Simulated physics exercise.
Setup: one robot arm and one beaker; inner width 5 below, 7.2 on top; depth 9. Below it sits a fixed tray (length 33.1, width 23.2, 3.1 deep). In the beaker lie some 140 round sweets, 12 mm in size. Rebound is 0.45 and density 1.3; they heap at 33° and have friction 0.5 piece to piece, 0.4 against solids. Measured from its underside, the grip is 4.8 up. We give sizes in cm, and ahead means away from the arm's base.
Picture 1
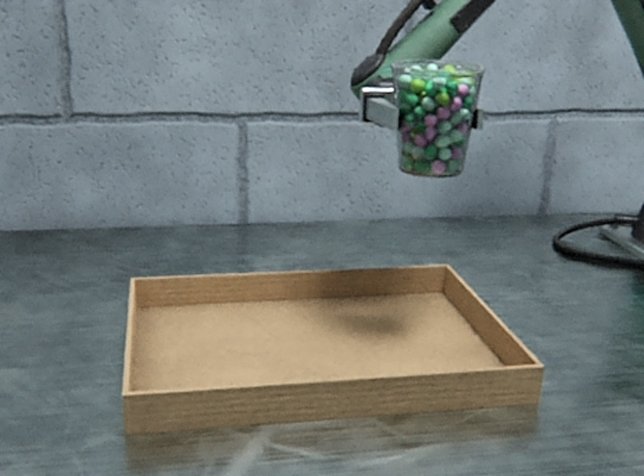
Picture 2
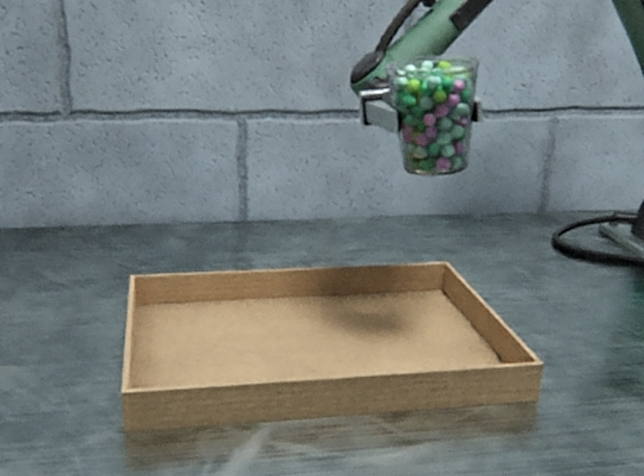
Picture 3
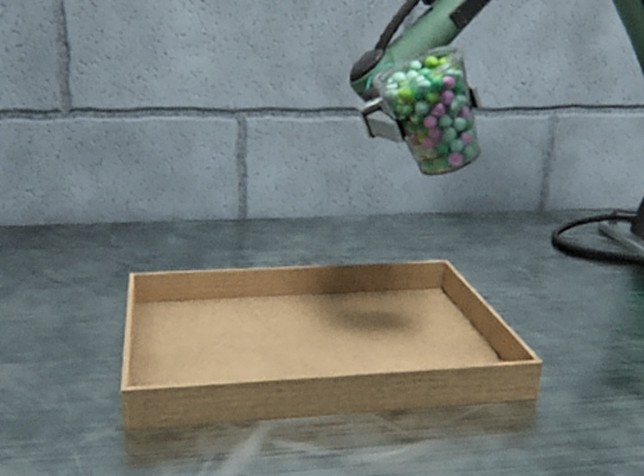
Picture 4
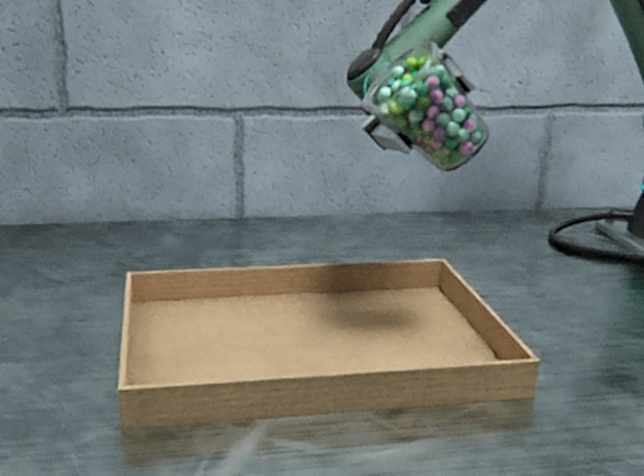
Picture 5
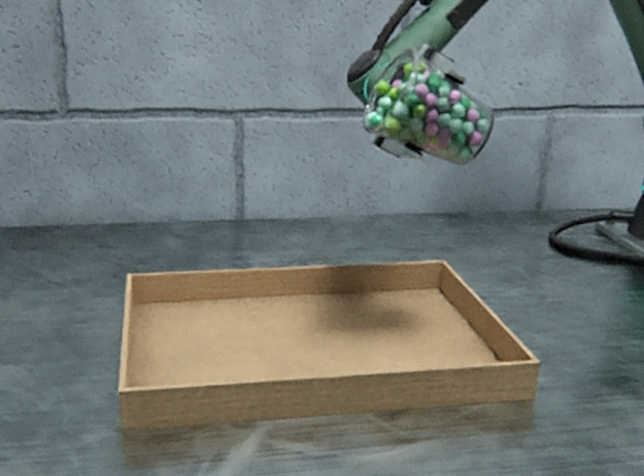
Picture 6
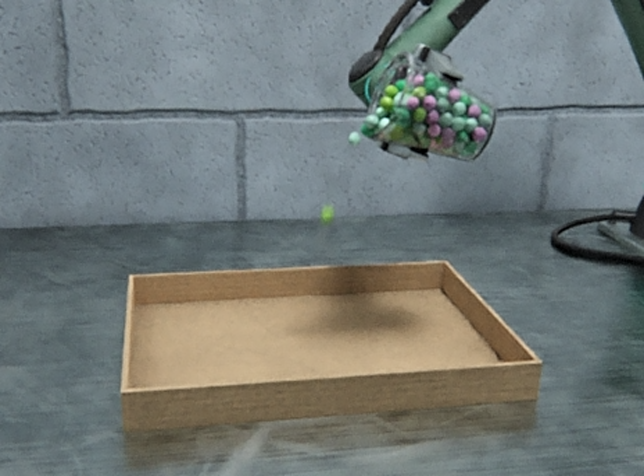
A robot arm tilts a clear beaker of colourful sweets leftward, and a green one drops out.
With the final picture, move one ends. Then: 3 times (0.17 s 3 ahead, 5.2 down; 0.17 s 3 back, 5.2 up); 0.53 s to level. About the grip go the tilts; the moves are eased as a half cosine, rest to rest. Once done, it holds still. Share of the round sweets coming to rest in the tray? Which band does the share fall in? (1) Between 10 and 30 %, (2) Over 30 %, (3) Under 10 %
1.
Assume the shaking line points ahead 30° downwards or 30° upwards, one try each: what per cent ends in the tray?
I'd say close to 40 percent for the first and close to 80 percent for the second.
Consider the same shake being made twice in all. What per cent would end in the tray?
Expected share: About 10 %.
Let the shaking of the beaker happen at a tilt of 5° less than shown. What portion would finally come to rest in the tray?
Then something close to 5 in a hundred.
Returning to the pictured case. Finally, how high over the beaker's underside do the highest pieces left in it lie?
9.0 cm.
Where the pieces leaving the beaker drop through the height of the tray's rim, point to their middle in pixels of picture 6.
I'd say somewhere around (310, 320).
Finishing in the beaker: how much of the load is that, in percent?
My estimate would be some 85 percent.
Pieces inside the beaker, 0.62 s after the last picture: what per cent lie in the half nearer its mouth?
Mouth half share: Roughly 55 %.
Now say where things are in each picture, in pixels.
The first picture shows the beaker middle at (434, 121), level; upper third of the load around (438, 87), from x 405 to 470, top at y 70; 139 in the beaker.
The second picture shows the beaker middle at (434, 118), tilted 7° forward; upper third of the load around (435, 85), from x 400 to 465, top at y 65.
The third picture shows the beaker middle at (435, 116), tilted 24° forward; upper third of the load around (432, 85), from x 390 to 470, top at y 65.
The fourth picture shows the beaker middle at (433, 114), tilted 45° forward; upper third of the load around (422, 88), from x 385 to 475, top at y 60.
The fifth picture shows the beaker middle at (433, 115), tilted 62° forward; upper third of the load around (421, 92), from x 375 to 480, top at y 65.
The sixth picture shows the beaker middle at (435, 115), tilted 69° forward; upper third of the load around (427, 99), from x 325 to 485, top at y 80; 137 in the beaker, 2 in flight or on a rim.
Then, 0.62 s on, tilted 69° forward, highest piece 23 above the table; 125 in the beaker, 10 in the tray, 4 in flight or on a rim.
Then, 1.24 s on, tilted 44° forward, highest piece 24 above the table; 115 in the beaker, 23 in the tray, 1 in flight or on a rim.
Then, 1.75 s on, level, highest piece 26 above the table; 115 in the beaker, 24 in the tray.
Then, 2.80 s on, level, highest piece 26 above the table; 115 in the beaker, 24 in the tray.
In the end, 115 in the beaker, 24 in the tray. That is 17 % in the tray.
